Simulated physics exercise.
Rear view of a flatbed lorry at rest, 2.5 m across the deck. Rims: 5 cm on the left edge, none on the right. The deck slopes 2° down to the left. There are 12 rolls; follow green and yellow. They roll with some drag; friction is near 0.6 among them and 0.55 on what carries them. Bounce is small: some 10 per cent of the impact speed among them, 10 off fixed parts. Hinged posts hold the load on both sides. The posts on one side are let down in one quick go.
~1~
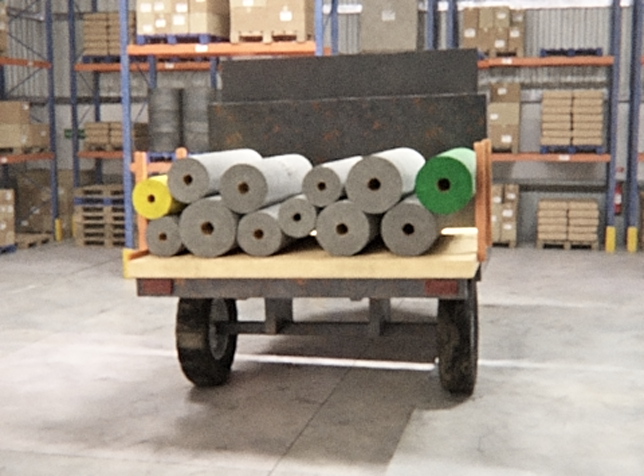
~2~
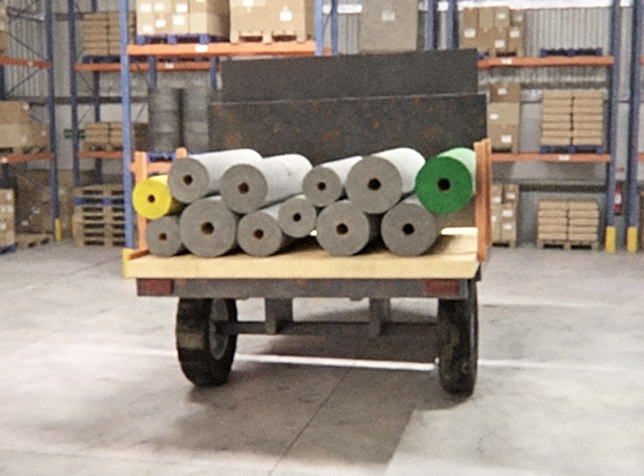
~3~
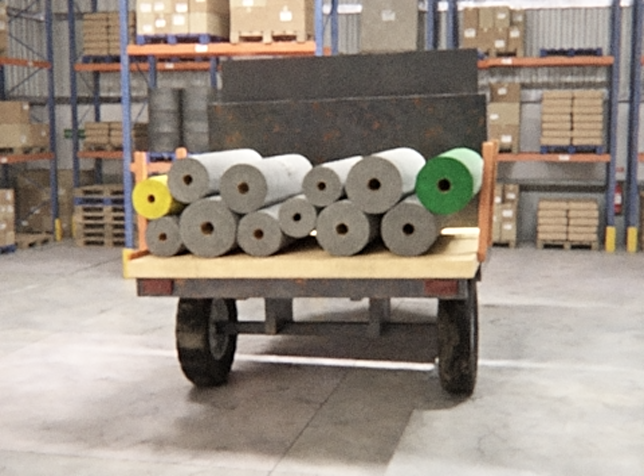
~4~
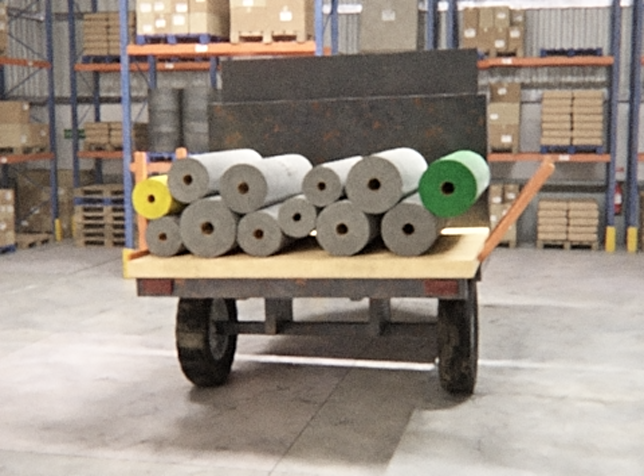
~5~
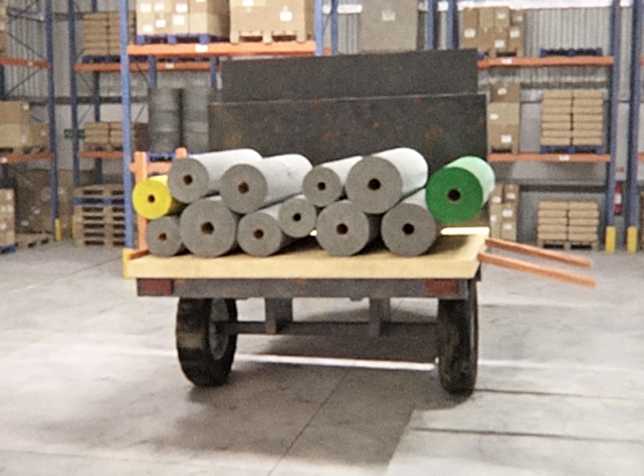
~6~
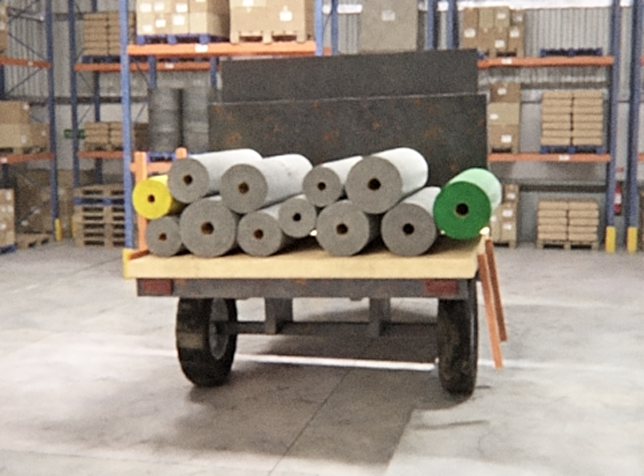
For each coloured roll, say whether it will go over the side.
Green ends on the ground, yellow is still aboard.
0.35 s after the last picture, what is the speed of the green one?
Near 0.9 m/s.
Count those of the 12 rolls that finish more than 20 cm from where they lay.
1 of them.
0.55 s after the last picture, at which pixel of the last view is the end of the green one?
At about (519, 268).
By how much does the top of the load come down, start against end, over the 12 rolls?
Some 0 cm lower.
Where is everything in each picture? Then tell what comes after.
The first frame shows green (443, 185), yellow (150, 199); sides still shut; the deck slopes 2° down to the left; 5 of the 12 make up the bottom layer.
The second frame shows green (443, 185), yellow (150, 199); sides still shut.
The third frame shows green (444, 186), yellow (150, 199); right posts out by 5°, tip at (488, 149).
The fourth frame shows green (447, 189), yellow (150, 199); right posts out by 35°, tip at (548, 170).
The fifth frame shows green (454, 196), yellow (150, 199); right posts out by 105°, tip at (590, 283).
The sixth frame shows green (462, 210), yellow (150, 199); right posts out by 170°, tip at (498, 362).
Then, 0.4 s past the sixth picture, green is dropping off the right side; yellow is up on others, 15 cm from the left edge; 1 off so far.
Then, 0.6 s past the sixth picture, green is dropping off the right side; as before, yellow; 1 off so far.
Finally (2.1 s after the last picture), green is down on the right; yellow is up on others, 15 cm from the left edge; 1 off so far.
